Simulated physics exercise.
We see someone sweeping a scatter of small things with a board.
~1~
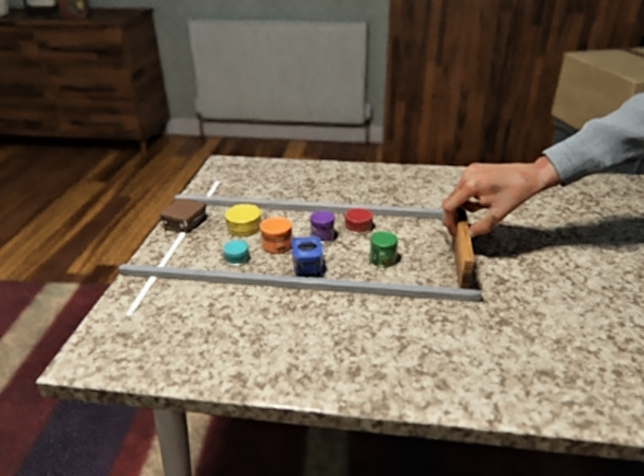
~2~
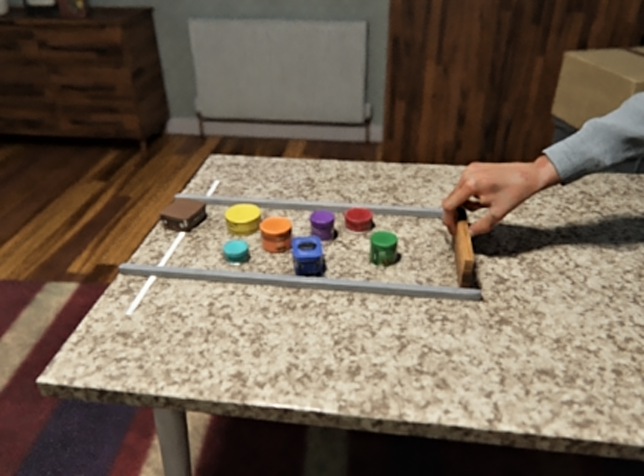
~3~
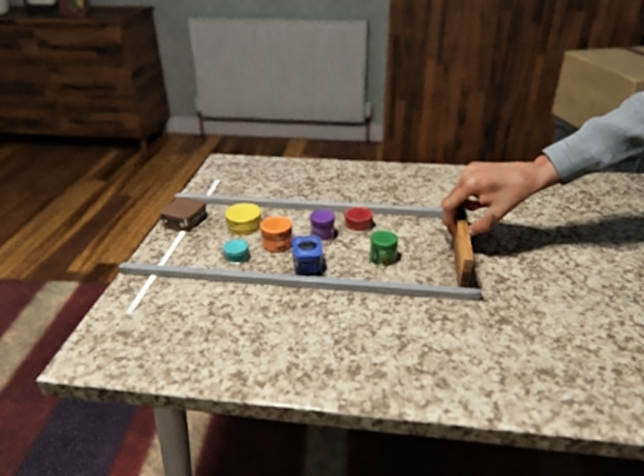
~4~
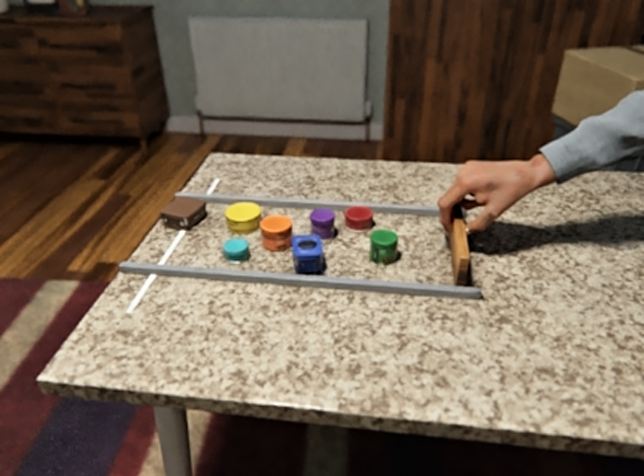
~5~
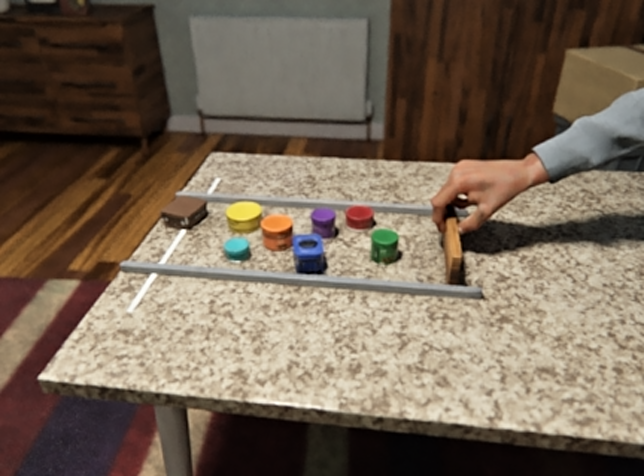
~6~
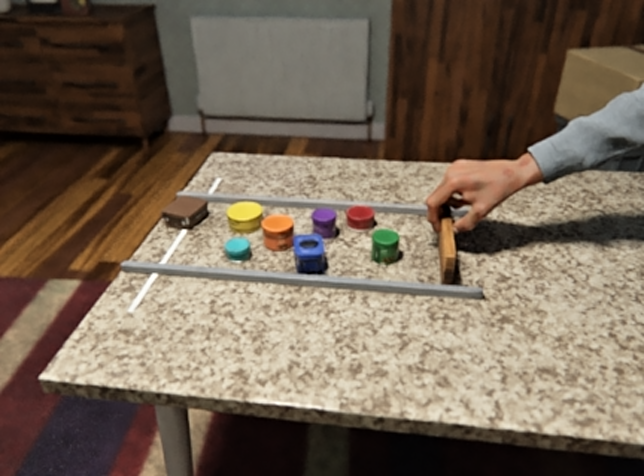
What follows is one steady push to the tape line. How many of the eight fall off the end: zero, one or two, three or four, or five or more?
Outcome: The number that fall off is three or four.
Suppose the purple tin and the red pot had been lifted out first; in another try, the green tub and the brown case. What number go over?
It would be 2 and 2.
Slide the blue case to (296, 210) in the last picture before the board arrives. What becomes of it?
Then it goes over.
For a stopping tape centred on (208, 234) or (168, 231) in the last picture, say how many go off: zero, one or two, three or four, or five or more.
Taking them in turn, one to two; five or more.
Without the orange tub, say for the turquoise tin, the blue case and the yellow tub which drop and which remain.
The turquoise tin drops off; the blue case survives; the yellow tub comes down.
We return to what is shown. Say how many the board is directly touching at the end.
4 of them.
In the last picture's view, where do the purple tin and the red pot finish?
About (177, 214), and the other about (185, 205).
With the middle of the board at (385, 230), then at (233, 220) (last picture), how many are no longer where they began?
At the one place 1, at the other 8.
A little later, none off yet; brown case at rest near (186, 213); yellow tub at rest near (245, 217); turquoise tin at rest near (238, 251).
Next, none off yet; brown case at rest near (186, 213); yellow tub moving near (243, 216); turquoise tin moving near (234, 249).
Later still, none off yet; brown case shifted about its own width near (158, 213); yellow tub shifted well along near (192, 211); turquoise tin shifted well along near (173, 242).
When it is over, the number that fall off is three or four; down, turquoise tin, yellow tub and brown case.
